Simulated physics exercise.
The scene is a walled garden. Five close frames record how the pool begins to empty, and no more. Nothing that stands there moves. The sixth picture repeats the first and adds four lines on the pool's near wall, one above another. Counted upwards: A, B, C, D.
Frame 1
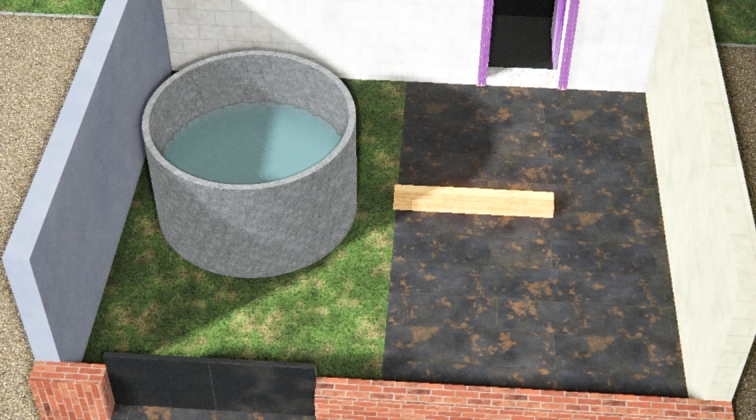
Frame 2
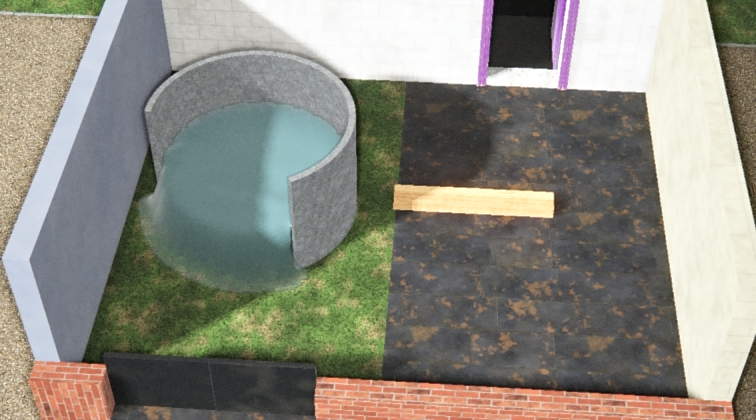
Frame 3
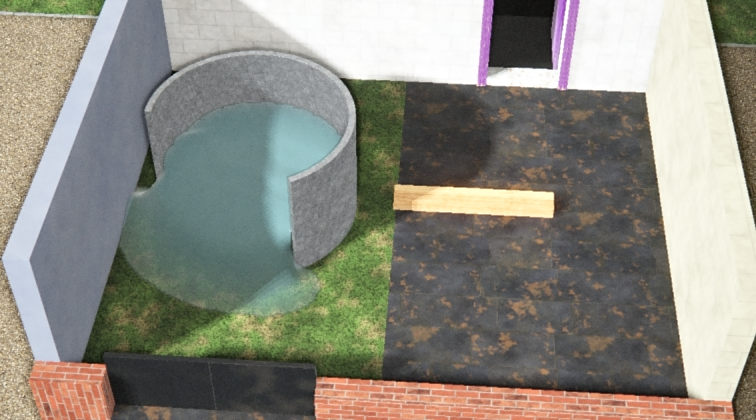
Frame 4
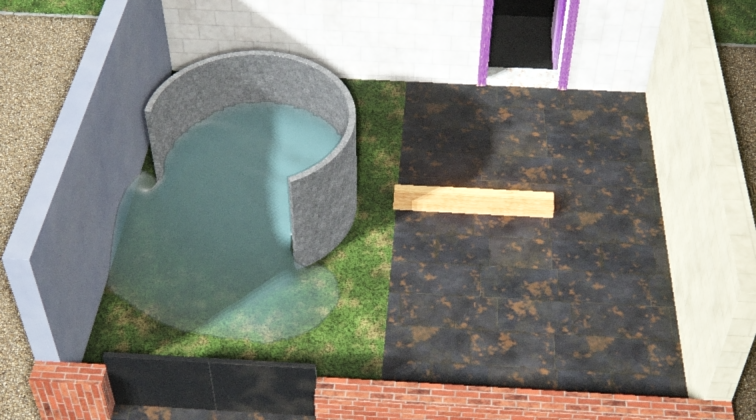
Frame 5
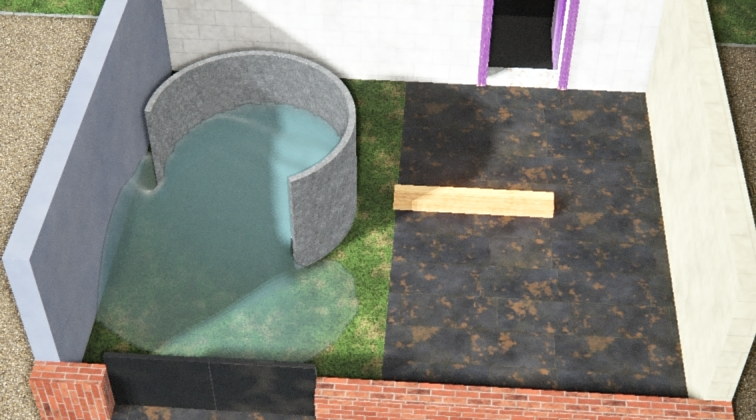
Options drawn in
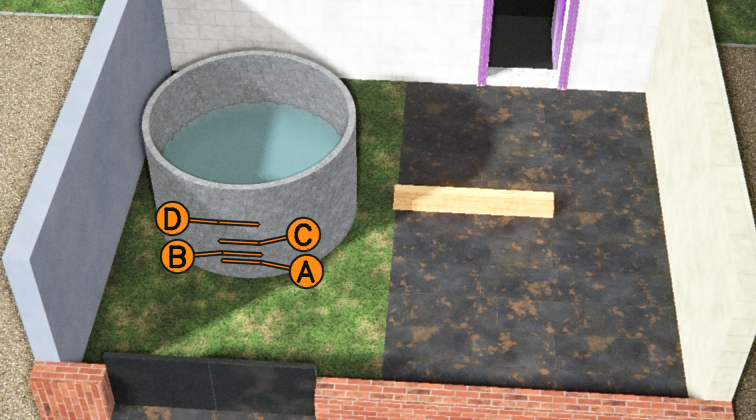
The clip opens on a walled garden with a round grey stone pool of still water on grass, beside dark paving with a wooden beam. The front of the pool wall disappears, and water pours out through the gap, then spreads steadily forward and sideways over the grass.
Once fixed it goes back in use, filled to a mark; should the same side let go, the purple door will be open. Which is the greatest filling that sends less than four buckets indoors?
I would pick line D.
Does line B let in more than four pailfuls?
No.
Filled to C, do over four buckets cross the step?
No, that is safe.
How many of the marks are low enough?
All of the four.
On the marked copy, A at (242, 261); B at (241, 253); C at (239, 242); D at (237, 223); from the bottom up A, B, C, D.
Choosing A, nothing gets over.
Choosing B, nothing gets over.
Choosing C, nothing gets over.
Choosing D, a bucket or two gets in.
